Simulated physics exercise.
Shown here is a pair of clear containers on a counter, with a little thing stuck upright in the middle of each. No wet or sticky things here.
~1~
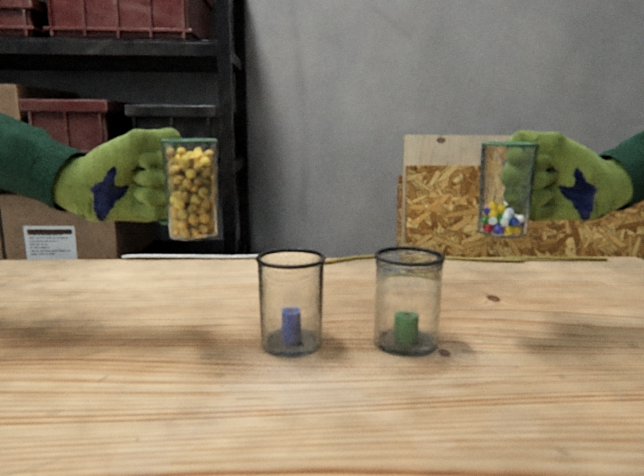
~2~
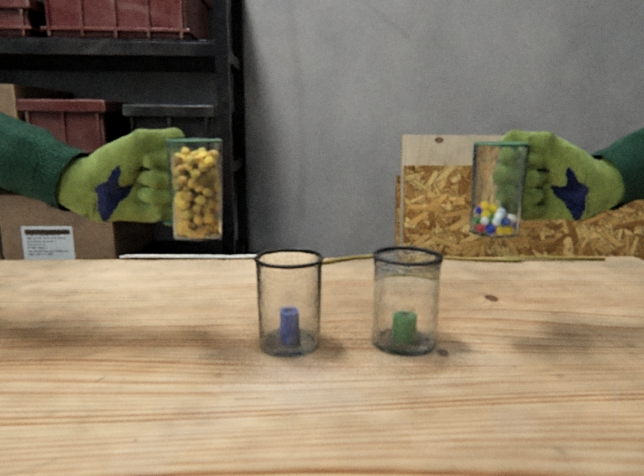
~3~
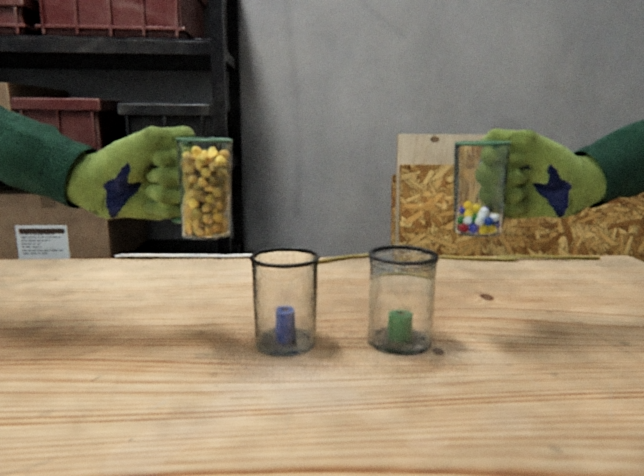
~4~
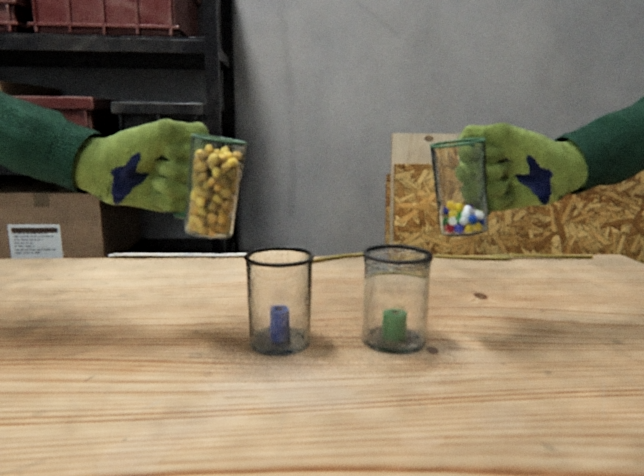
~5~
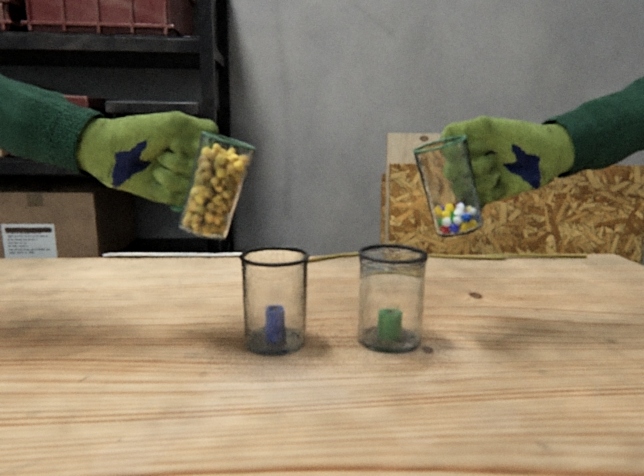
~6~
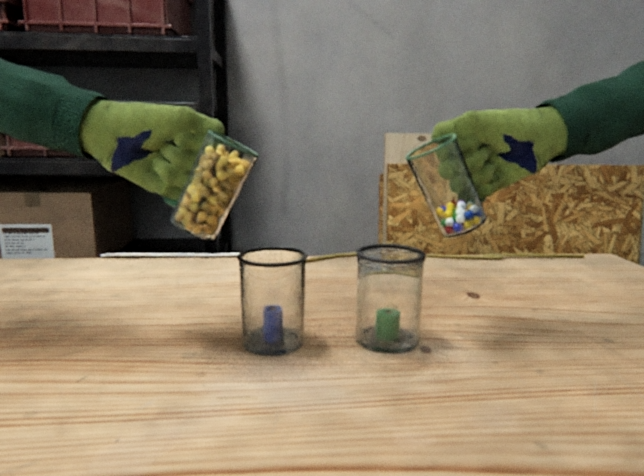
Two green-gloved hands held up clear cups, one nearly full of yellow balls, the other holding some colorful beads, then moved them slightly closer together and gradually tilted them inward above two clear containers.
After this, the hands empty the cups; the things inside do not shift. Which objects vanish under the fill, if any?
Left object: Fully covered; right object: Top still showing.
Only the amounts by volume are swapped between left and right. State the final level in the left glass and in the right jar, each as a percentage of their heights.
Roughly 20 and 55.
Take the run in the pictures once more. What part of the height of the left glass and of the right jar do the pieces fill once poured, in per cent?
Roughly 60 % for the left and 15 % for the right.
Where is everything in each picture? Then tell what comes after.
Small roll in the left glass (291, 326), reaching about a third of the way up; left cup (192, 189), nearly full of puffed corn balls; small roll in the right jar (406, 326), a quarter of its height or less; right cup (506, 189), a quarter full of round plastic beads, in the first frame.
Left cup (196, 189), upright; right cup (498, 189), upright, in the second frame.
Left cup (206, 188), upright; right cup (480, 188), upright, in the third frame.
Left cup (214, 187), tipped 9°; right cup (461, 187), tipped 9°, in the fourth frame.
Left cup (216, 187), tipped 18°; right cup (450, 187), tipped 18°, in the fifth frame.
Small roll in the left glass (273, 324); left cup (213, 187), tipped 27°; small roll in the right jar (388, 324); right cup (448, 187), tipped 27°, in the sixth frame.
Then, 0.70 s later than the last frame, left glass empty, all of its cupful still in the cup; right jar empty, all of its cupful still in the cup.
Then, 1.31 s later than the last frame, left glass nearly empty, the larger part of its cupful still in the cup; right jar nearly empty, roughly half of its cupful still in the cup.
Then, 1.84 s later than the last frame, left glass half full, none of its cupful still in the cup; right jar nearly empty, none of its cupful still in the cup.
When it is over, left glass two thirds full (surface near (273, 291)), nothing beside it; right jar nearly empty (surface near (388, 323)), nothing beside it; the left thing is covered; the right thing is still showing.
